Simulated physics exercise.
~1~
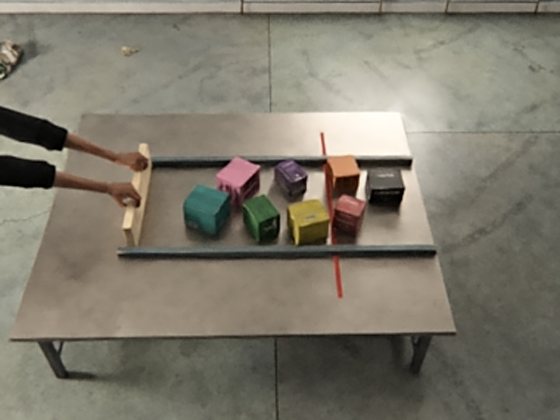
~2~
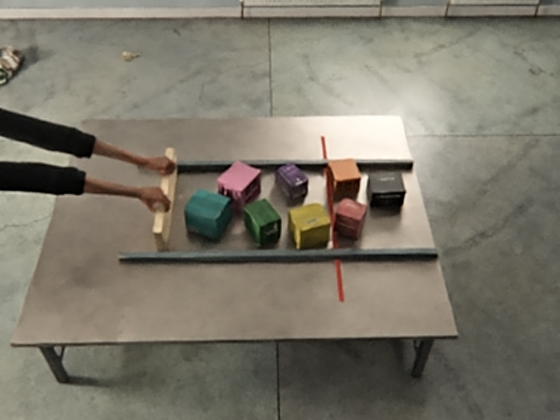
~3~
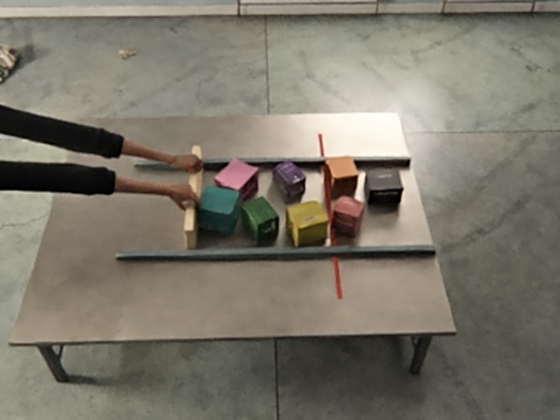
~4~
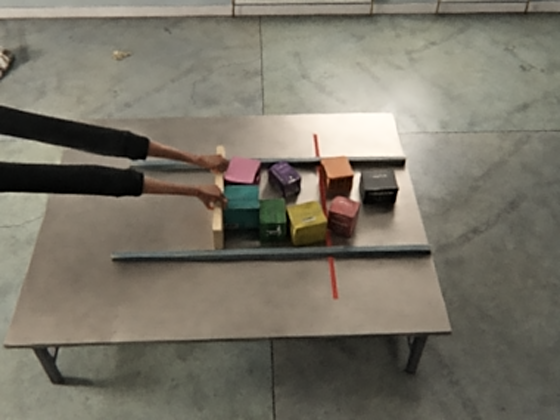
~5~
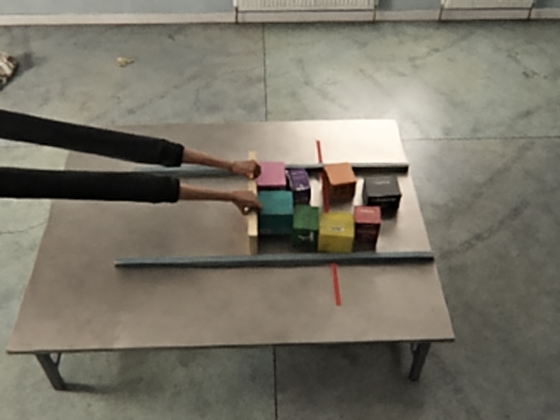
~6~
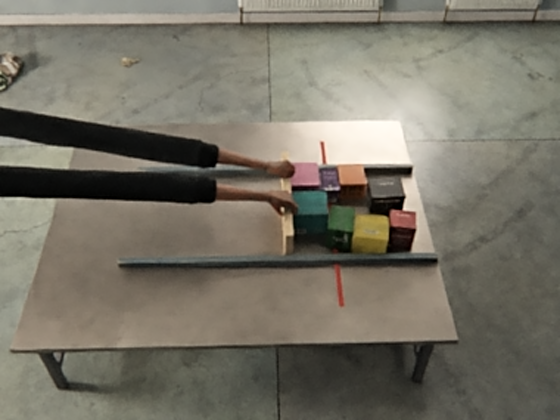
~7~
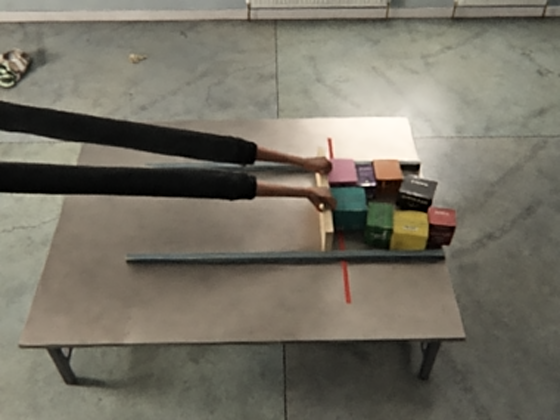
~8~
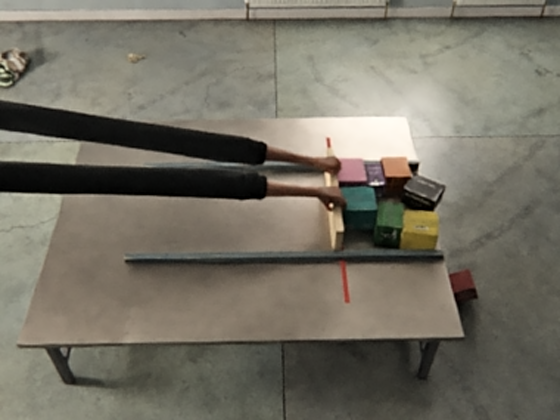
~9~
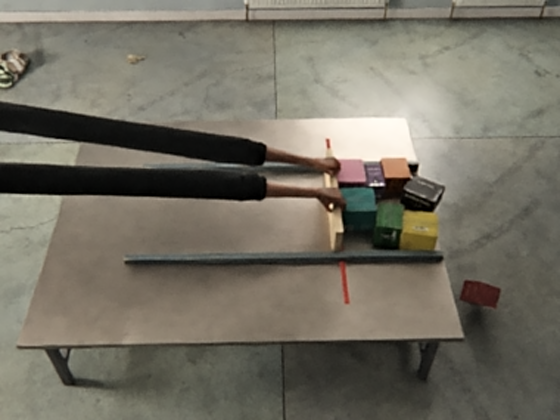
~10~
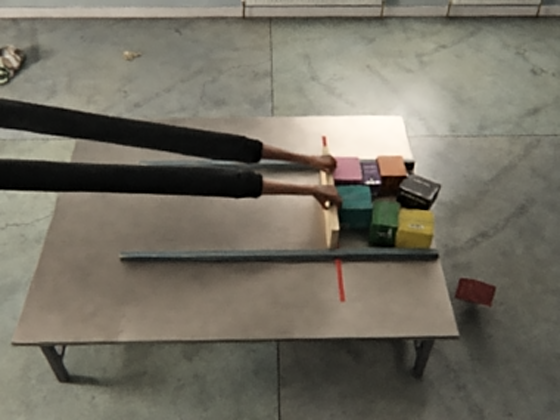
In a room with a grey stone floor, a low metal table is seen from above, with two dark rails along it and a red tape strip crossing near its right end. Between the rails sit teal, pink, green, purple, yellow, orange, red and black boxes. Two dark-sleeved arms reach from the left and slide an upright wooden plank rightward, gathering the boxes into a tight cluster. The cluster shifts toward the right edge until the red box tips off and drops to the floor. The plank stops by the tape, and the other boxes stay on the table.
